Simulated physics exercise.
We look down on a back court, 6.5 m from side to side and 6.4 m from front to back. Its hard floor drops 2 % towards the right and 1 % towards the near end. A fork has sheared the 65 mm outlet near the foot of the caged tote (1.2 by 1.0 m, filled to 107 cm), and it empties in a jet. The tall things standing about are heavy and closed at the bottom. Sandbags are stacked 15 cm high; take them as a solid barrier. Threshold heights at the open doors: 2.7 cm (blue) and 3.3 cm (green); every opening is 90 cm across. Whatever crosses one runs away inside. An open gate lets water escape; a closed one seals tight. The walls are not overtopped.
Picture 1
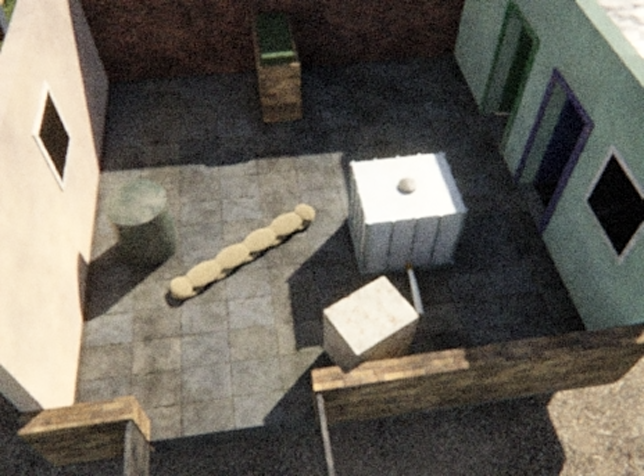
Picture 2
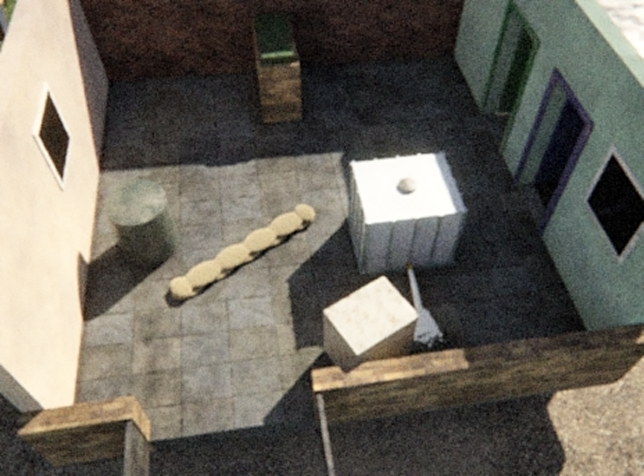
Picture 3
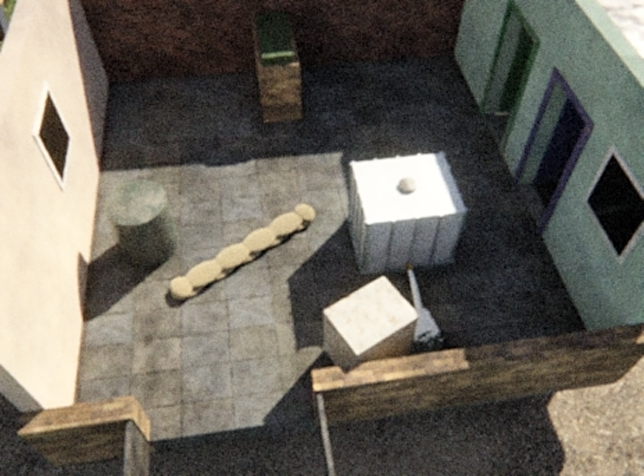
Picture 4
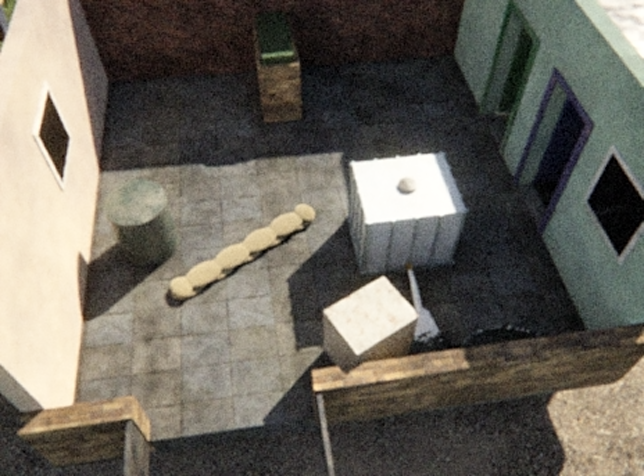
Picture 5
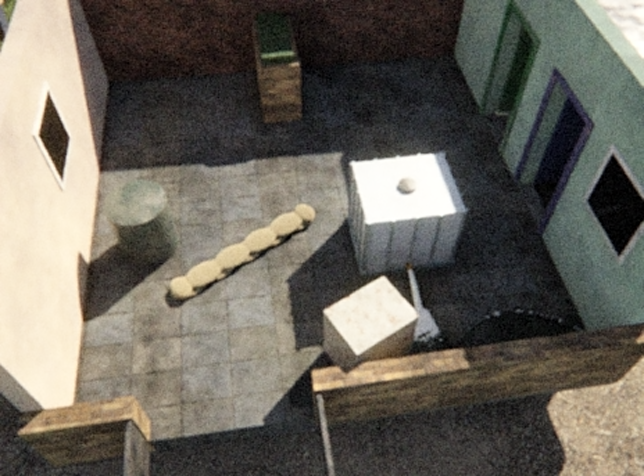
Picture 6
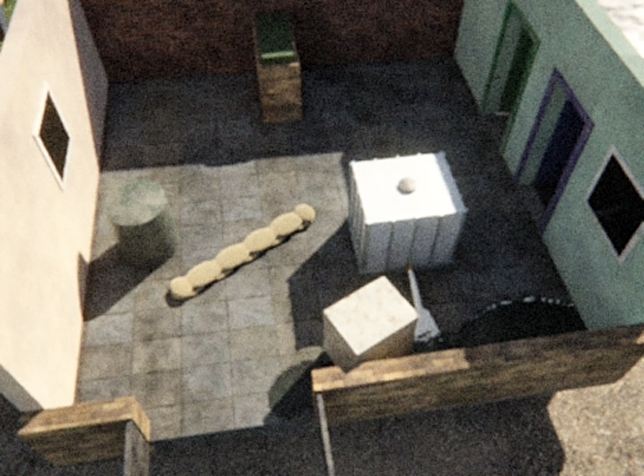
In a walled back court with a barrel, sandbags and a white caged tank, a pale jet shot out near a box, and a dark wet patch slowly spread behind the low front wall.
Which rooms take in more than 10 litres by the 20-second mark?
Within that time: At the blue door it does not reach the limit; at the green door it keeps below the limit.
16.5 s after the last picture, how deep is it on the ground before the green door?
Some 2.0 cm.
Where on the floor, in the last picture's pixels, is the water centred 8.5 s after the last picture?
At about (480, 307).
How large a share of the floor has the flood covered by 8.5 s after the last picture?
Near 15 per cent is wet.
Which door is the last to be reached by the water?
The green one.
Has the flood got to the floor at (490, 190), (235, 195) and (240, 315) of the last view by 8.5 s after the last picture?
In that order: Flooded, dry, not reached.
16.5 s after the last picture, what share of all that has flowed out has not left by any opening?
About 94 per cent.
Then, 1.5 s after the last picture water covers 10 % of the floor and is deepest (10 cm) near (438, 380); blue door not reached, green door not reached.
Then, 4.5 s after the last picture water covers 10 % of the floor and is deepest (11 cm) near (438, 380); blue door 1.2 cm at the sill, 0 L in, green door not reached.
Then, 8.5 s after the last picture water covers 15 % of the floor and is deepest (10 cm) near (438, 380); blue door 2.5 cm at the sill, 0 L in, green door not reached.
Then, 12.5 s after the last picture water covers 20 % of the floor and is deepest (10 cm) near (438, 380); blue door 3 cm at the sill, 0 L in, green door 1.5 cm at the sill, 0 L in.
Then, 16.5 s after the last picture water covers 25 % of the floor and is deepest (10 cm) near (438, 380); blue door 3.5 cm at the sill, 1 L in, green door 2 cm at the sill, 0 L in.
